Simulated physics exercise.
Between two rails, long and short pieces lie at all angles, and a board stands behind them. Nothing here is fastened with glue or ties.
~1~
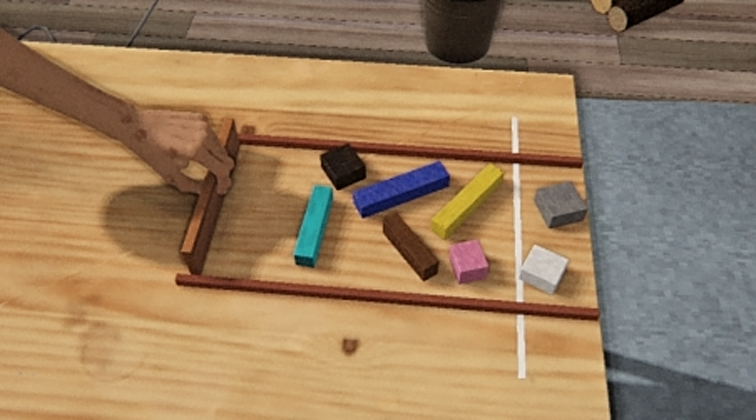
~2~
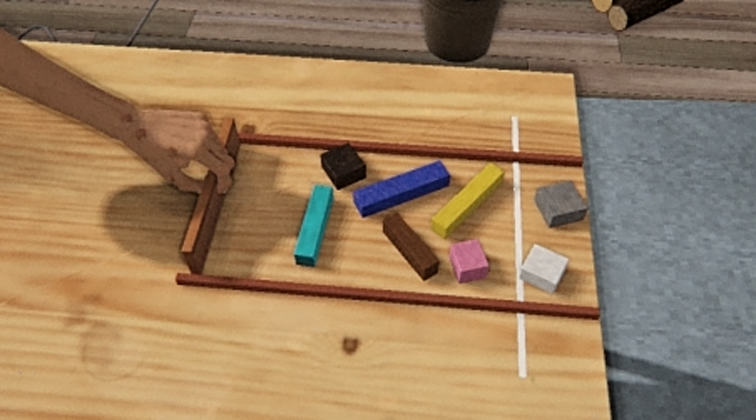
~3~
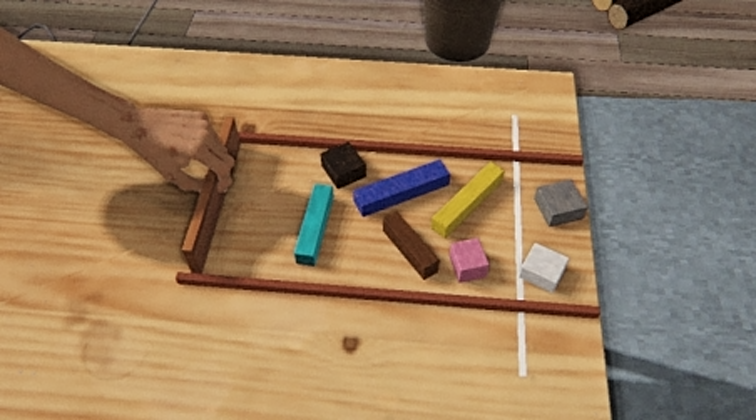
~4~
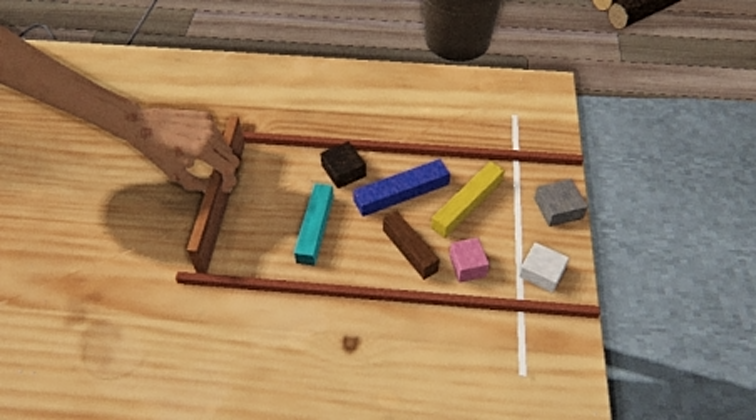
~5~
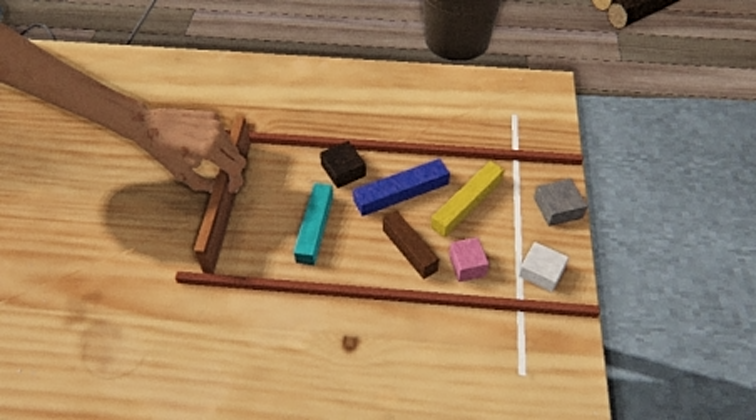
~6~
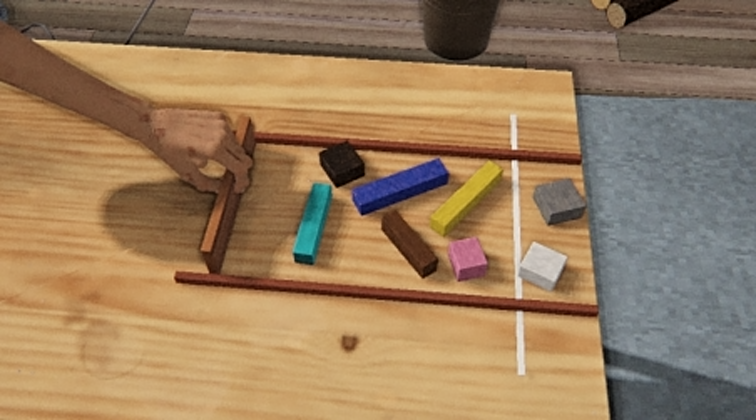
A hand sliding a wooden board slightly right between two rails, toward scattered coloured blocks and sticks that lie still.
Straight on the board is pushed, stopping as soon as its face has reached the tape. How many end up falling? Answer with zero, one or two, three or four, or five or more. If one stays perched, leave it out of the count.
I would say one or two fall.
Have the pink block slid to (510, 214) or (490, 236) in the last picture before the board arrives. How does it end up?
The pink block would drop away in the first case and stay in place in the second.
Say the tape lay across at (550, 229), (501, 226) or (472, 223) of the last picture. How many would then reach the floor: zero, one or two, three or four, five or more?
In the order the places were given: 5 or more, just one or two, zero.
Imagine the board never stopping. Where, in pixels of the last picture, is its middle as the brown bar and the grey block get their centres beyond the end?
Roughly at (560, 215) and roughly at (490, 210).
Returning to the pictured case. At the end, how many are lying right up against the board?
The number is 2.
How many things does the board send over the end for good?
Count of fallen: 2.
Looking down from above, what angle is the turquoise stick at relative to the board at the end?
I'd estimate about 0 degrees.
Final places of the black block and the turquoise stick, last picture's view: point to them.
They come to rest around (534, 185) and (528, 239).
Early on, none off yet; grey block at rest near (559, 202); white block at rest near (542, 266); pink block at rest near (467, 259).
A while later, none off yet; grey block travelled a little near (576, 206); white block travelled a little near (563, 265); pink block travelled well along near (528, 267).
Finally, the number that fall off is one or two; lost, white block and grey block.
